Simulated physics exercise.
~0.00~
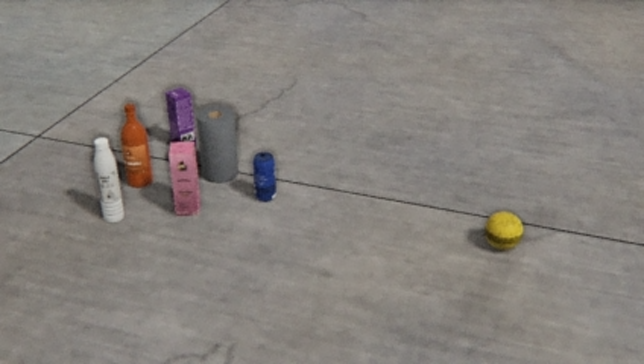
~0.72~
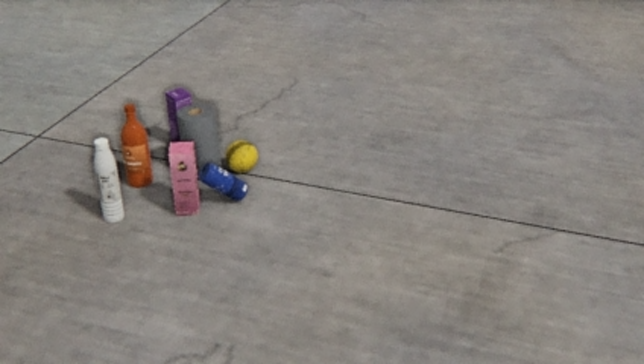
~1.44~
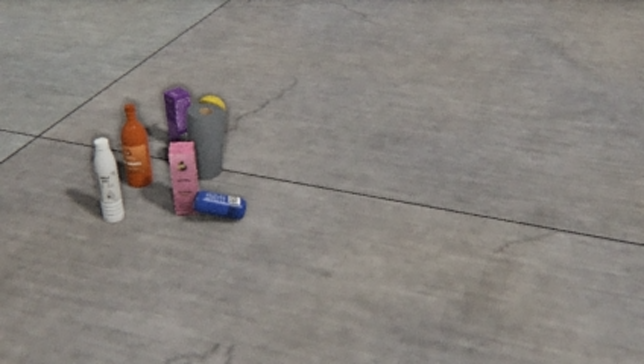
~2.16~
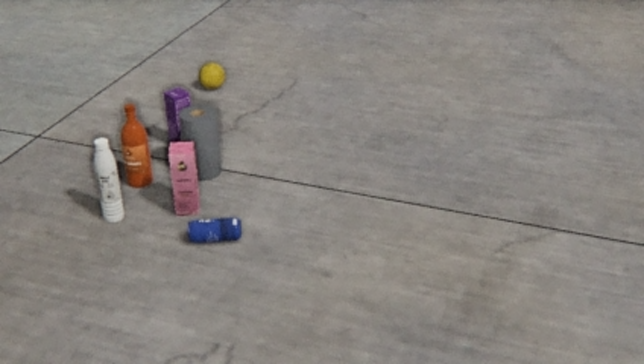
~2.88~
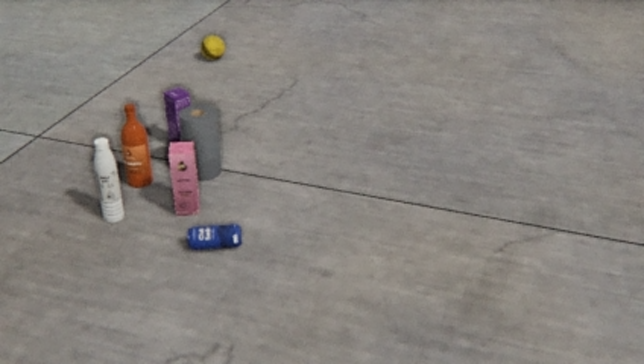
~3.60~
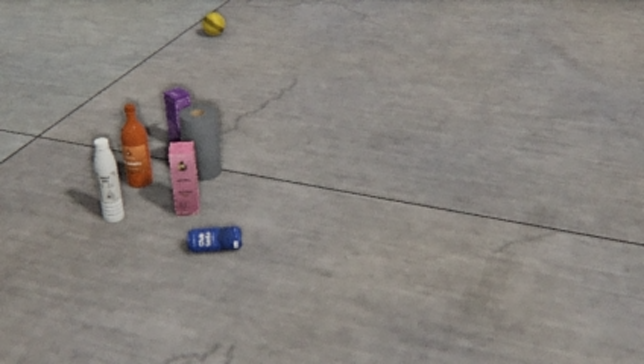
A yellow ball rolled left across the grey floor into a cluster of bottles, cartons and a grey roll, knocking over the blue can and nudging the roll, then rolled away toward the back, leaving only the can on its side.
